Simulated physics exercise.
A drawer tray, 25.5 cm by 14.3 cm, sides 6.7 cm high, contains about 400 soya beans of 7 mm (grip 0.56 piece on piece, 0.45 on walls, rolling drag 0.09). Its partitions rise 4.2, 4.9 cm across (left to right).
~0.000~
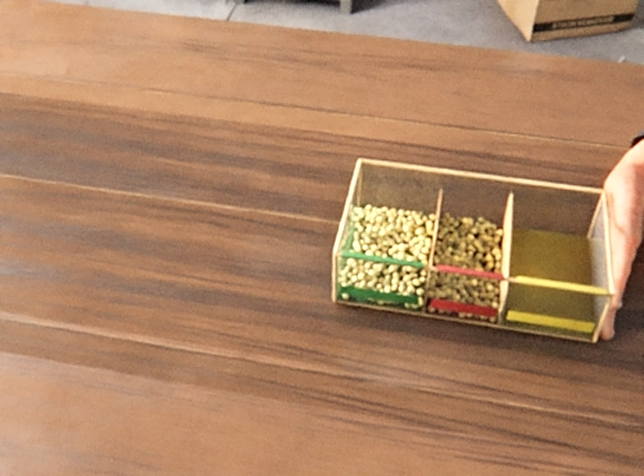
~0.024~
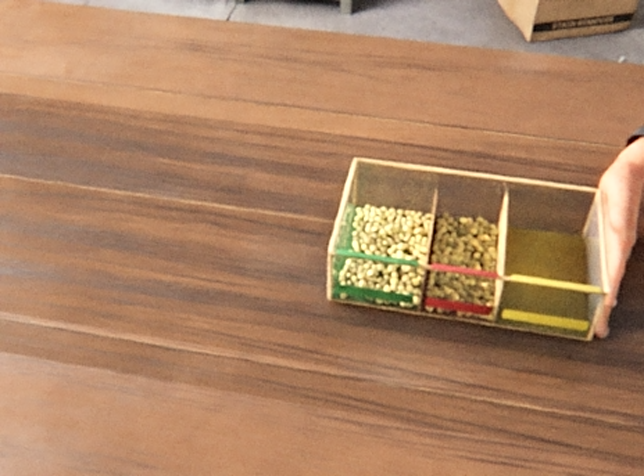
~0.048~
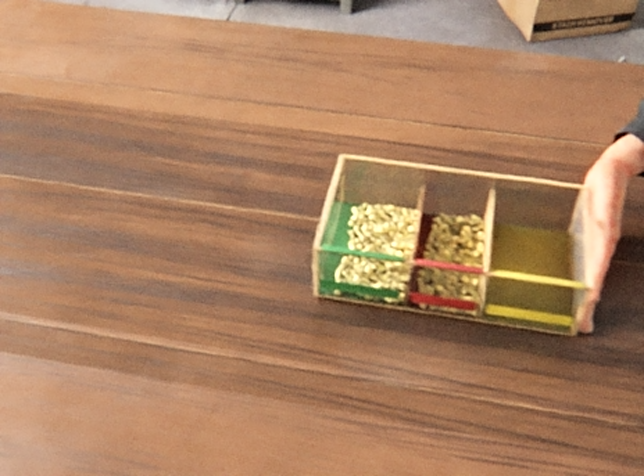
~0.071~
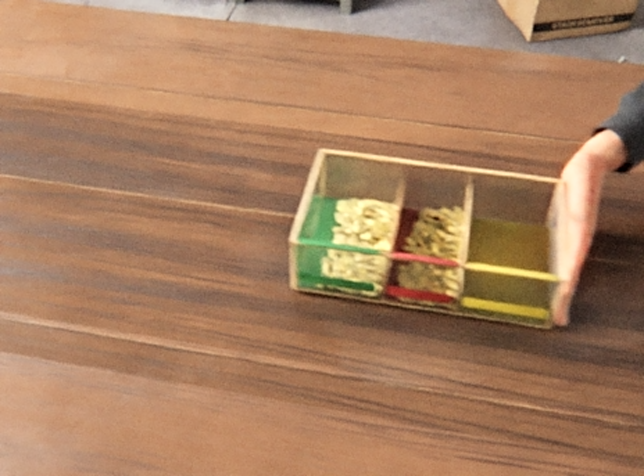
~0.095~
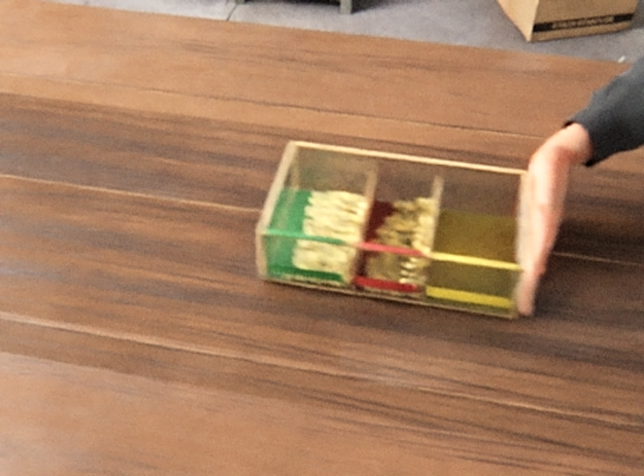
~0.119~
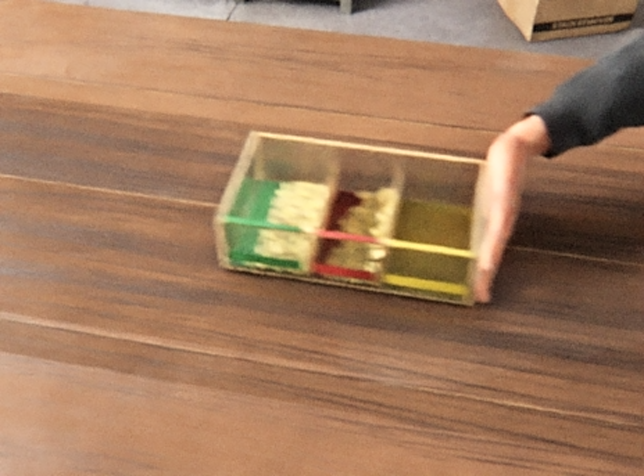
Three-compartment tray of pale beans being pushed leftward across a wooden table by a hand, the beans shifting toward the right.
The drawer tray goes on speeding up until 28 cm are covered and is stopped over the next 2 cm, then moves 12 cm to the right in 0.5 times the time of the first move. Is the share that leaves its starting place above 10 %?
Strayed: Over.
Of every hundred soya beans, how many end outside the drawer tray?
About 15 per cent.
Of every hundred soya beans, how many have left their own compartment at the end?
Roughly 20 per cent.
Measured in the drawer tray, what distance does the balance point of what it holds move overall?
Some 0.5 cm.
After 0.21 s, tilt 0 degrees; red 50 %, green 50 %; 0 % away from where they began.
After 0.29 s, tilt 0 degrees; red 45 %, green 45 %, in the air 10 %; 10 % away from where they began.
After 0.36 s, tilt 0 degrees; red 40 %, yellow 5 %, green 40 %, in the air 15 %; 20 % away from where they began.
After 0.43 s, tilt 0 degrees; red 40 %, yellow 5 %, green 40 %, in the air 15 %; 20 % away from where they began.
By 1.8 s all is still; red 40 %, yellow 5 %, green 40 %, outside 15 %; 20 % away from where they began.
